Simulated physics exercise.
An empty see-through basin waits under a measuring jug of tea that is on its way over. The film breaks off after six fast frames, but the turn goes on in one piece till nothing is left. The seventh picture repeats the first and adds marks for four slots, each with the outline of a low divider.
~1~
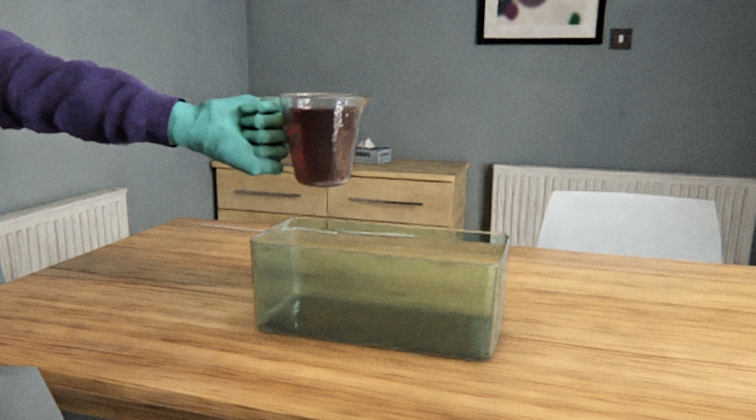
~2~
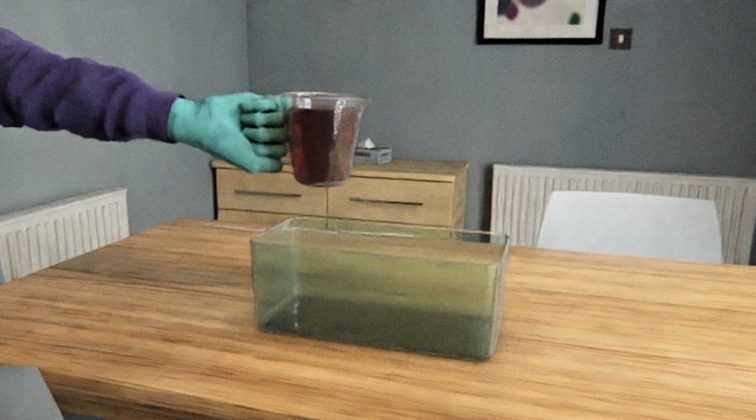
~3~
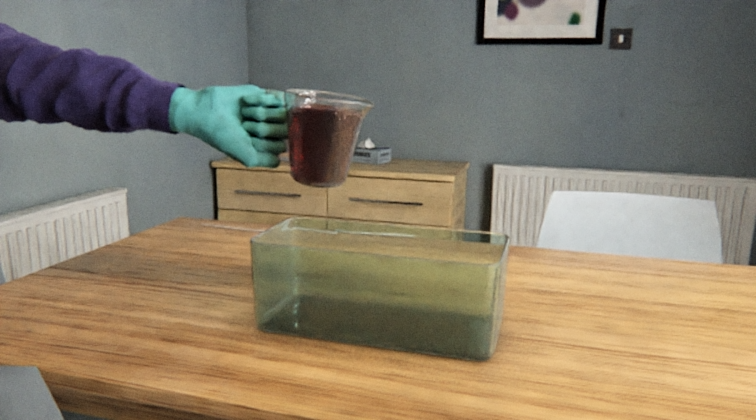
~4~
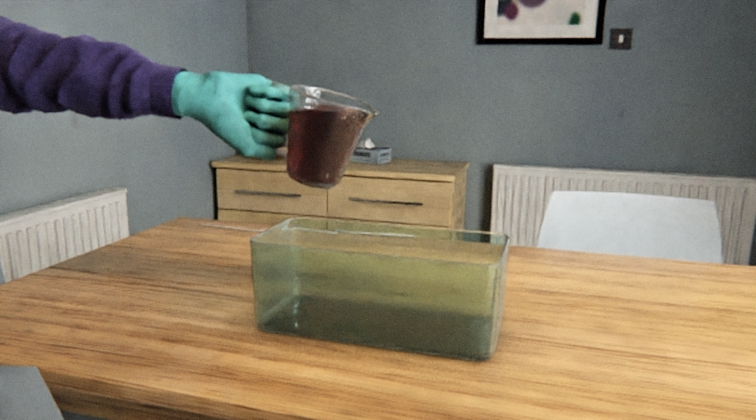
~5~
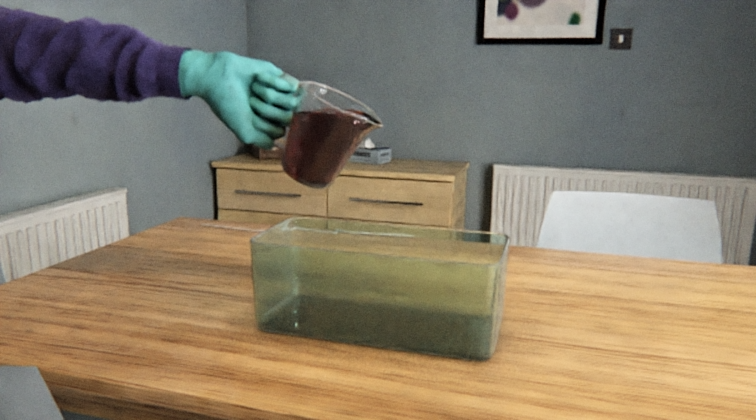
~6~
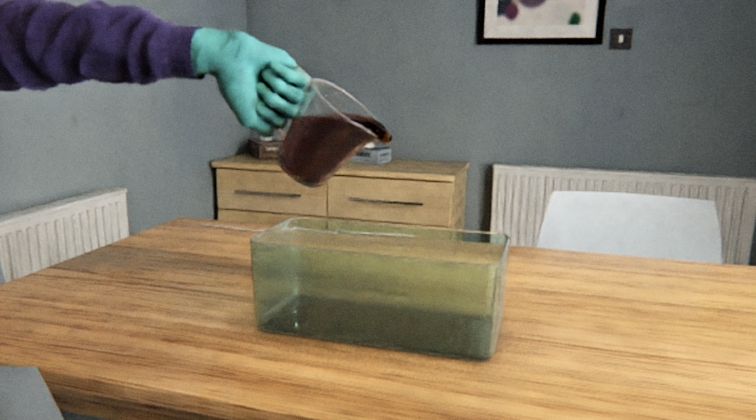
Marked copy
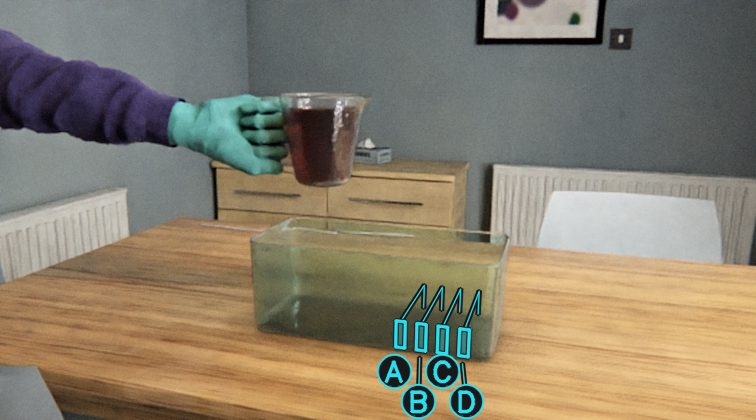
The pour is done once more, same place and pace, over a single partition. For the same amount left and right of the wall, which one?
A works best here.
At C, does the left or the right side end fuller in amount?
The left side.
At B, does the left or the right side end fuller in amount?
More ends on the left.
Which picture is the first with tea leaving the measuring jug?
In picture 6.
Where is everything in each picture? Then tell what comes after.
Upright, lip at (369, 99); basin from (258, 327) to (494, 359); nothing has left yet.
Upright, lip at (370, 100); nothing has left yet.
Tipped about 7°, lip at (373, 105); nothing has left yet.
Tipped about 15°, lip at (377, 113); nothing has left yet.
Tipped about 26°, lip at (381, 125); nothing has left yet.
Tipped about 38°, lip at (383, 139); tea is over the lip, down to (383, 139).
On the marked copy, A at (398, 354); B at (419, 357); C at (440, 360); D at (462, 363).
With A, about 47 % ends left of the wall and 52 % right of it.
With B, about 82 % ends left of the wall and 16 % right of it; 3 % is lost outside.
With C, about 89 % ends left of the wall and 9 % right of it.
With D, about 90 % ends left of the wall and 9 % right of it.
